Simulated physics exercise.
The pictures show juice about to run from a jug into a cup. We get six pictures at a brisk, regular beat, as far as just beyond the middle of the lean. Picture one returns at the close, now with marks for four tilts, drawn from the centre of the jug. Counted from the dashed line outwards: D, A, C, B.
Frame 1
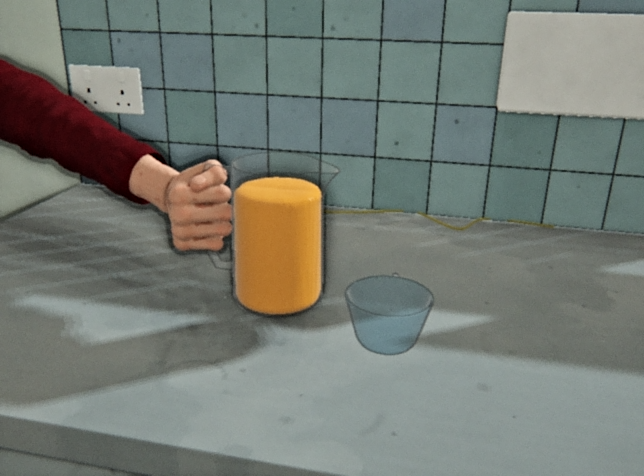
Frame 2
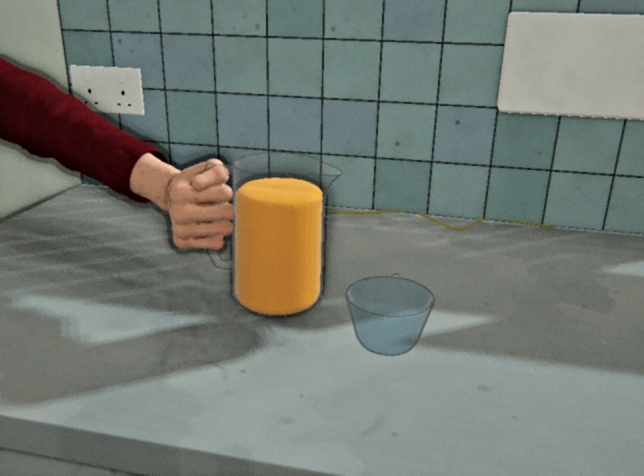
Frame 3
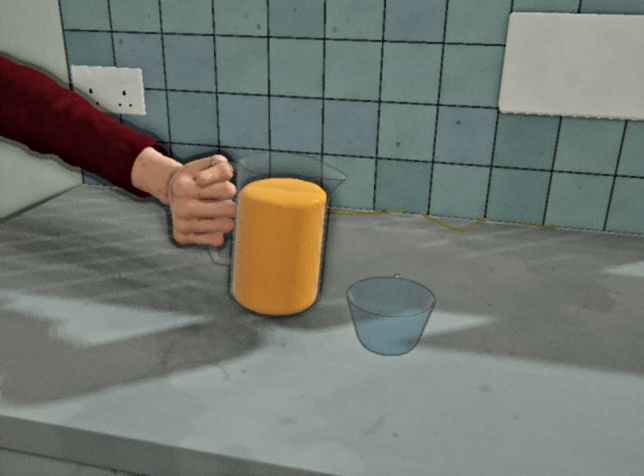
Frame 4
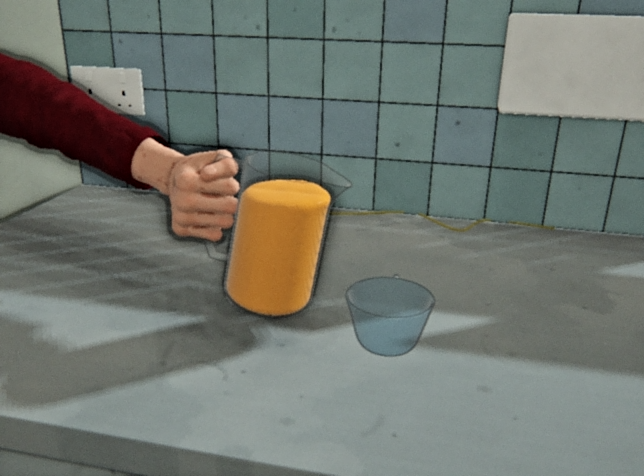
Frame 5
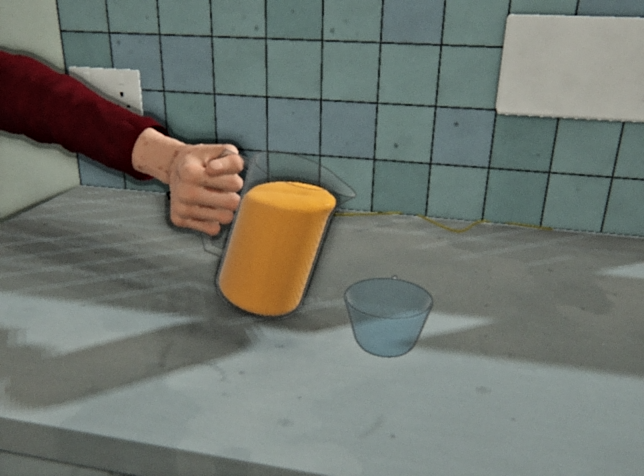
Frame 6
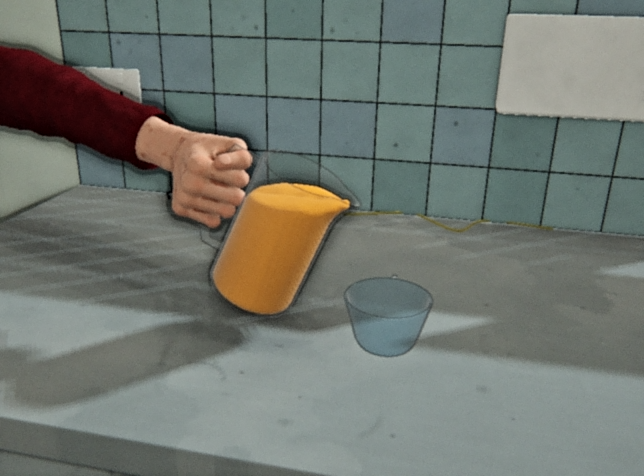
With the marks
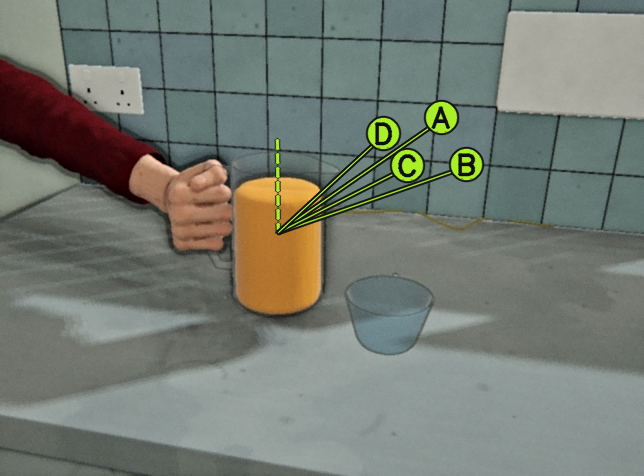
The footage shows a hand in a dark red sleeve holding a clear jug of orange juice beside a small bluish cup on a grey counter, first upright, then gradually tilting it rightward as the juice reaches the lip.
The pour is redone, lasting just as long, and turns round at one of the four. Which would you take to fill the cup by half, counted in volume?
Use line A.
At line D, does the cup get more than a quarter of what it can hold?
Yes.
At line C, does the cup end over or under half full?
Over.
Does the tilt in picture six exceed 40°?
No, it does not.
On the marked copy, A at (428, 128); B at (451, 172); C at (392, 174); D at (372, 146).
With A, the cup ends with about 48 % of what it can hold.
With B, the cup ends with about 85 % of what it can hold; 7 % of the juice is spilt.
With C, the cup ends with about 68 % of what it can hold; 3 % of the juice is spilt.
With D, the cup ends with about 31 % of what it can hold.
